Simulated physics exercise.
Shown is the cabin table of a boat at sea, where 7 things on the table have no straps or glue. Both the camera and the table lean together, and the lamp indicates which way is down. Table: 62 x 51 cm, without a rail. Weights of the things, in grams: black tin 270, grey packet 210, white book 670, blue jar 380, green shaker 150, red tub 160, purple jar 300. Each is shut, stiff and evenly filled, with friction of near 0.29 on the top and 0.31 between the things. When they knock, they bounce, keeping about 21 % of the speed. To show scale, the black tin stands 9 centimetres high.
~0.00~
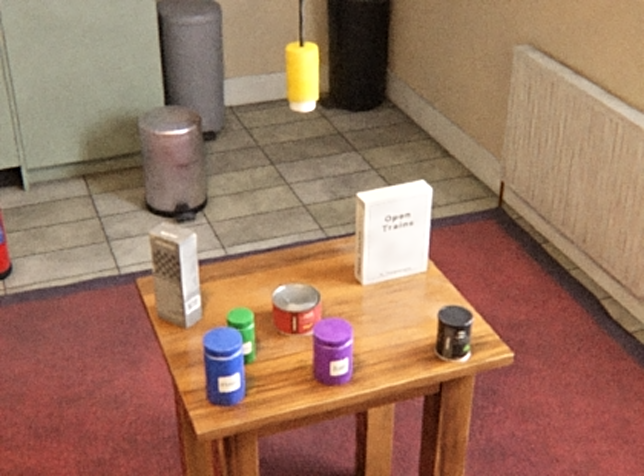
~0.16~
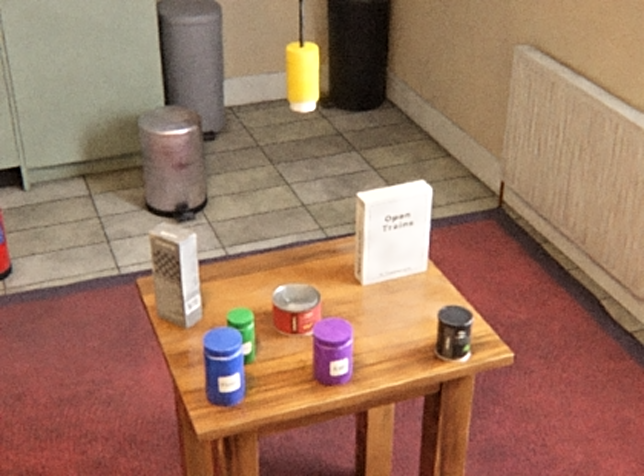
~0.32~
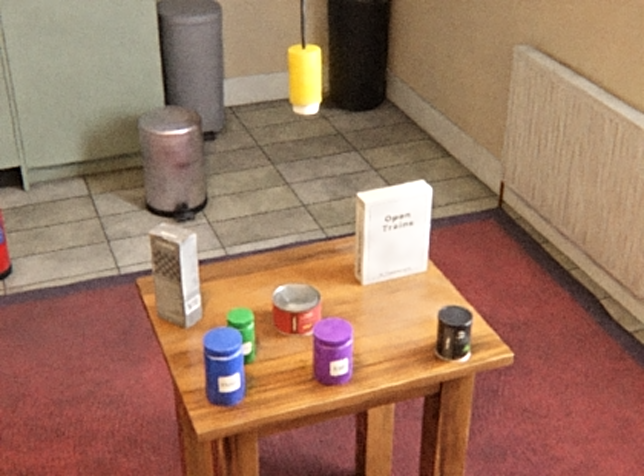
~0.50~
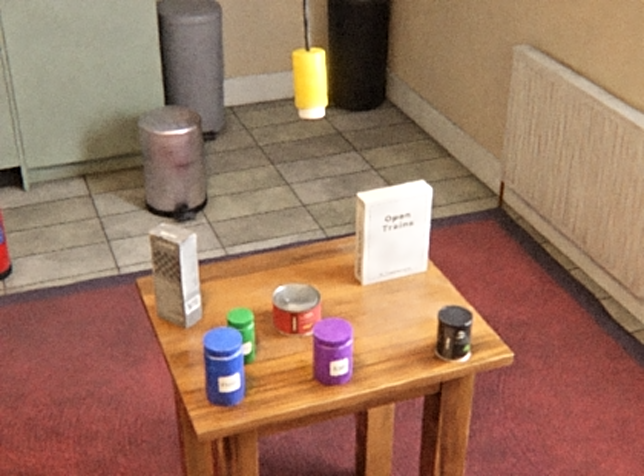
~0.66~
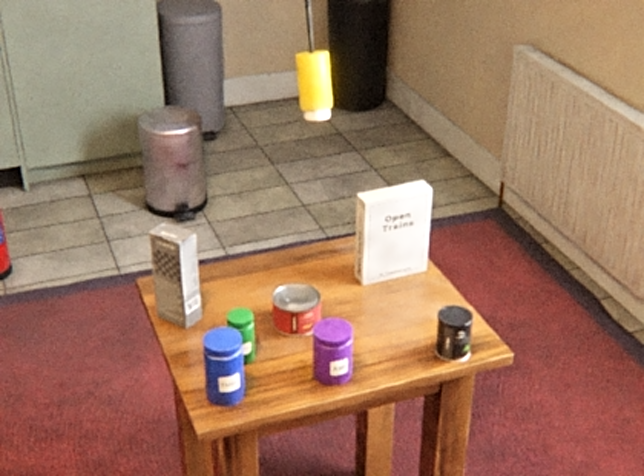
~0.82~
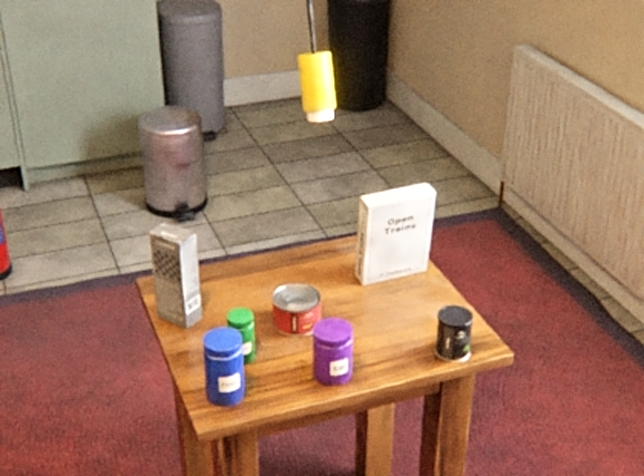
A yellow hanging lamp drifts slightly to the right and a little lower above a wooden table holding jars, tins, a grey packet and a white book, and then the book tilts slightly while the other items stay in place.
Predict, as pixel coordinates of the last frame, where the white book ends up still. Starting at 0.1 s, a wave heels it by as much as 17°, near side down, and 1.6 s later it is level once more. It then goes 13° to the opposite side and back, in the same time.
Roughly (437, 317).
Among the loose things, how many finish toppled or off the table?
The count is 2.
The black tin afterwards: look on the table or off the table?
Black tin: Goes out of bounds.
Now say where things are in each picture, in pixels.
The first picture shows boat level; white book (393, 233); black tin (454, 333).
The second picture shows boat level; blue jar (224, 367); green shaker (241, 337).
The third picture shows boat heeled 3°, near side down; red tub (297, 310); purple jar (332, 351).
The fourth picture shows boat heeled 8°, near side down; black tin (454, 333); grey packet (176, 276).
The fifth picture shows boat heeled 13°, near side down; blue jar (224, 367); green shaker (241, 337).
The sixth picture shows boat heeled 17°, near side down; white book (394, 235) tipped 5° against what carries it; red tub (297, 309).
Around 1.12 s, boat heeled 14°, near side down; white book on its side near (422, 302).
Around 1.52 s, boat heeled 2°, near side down; black tin now off the table; white book on its side near (437, 317).
Around 1.82 s, boat level; white book on its side near (437, 317).
Finally (3.8 s), off the table, black tin; on their side or leaning hard on the table, white book; the other 5 still in place (within 5 cm). Final places as that camera would see them, white book near (437, 317).
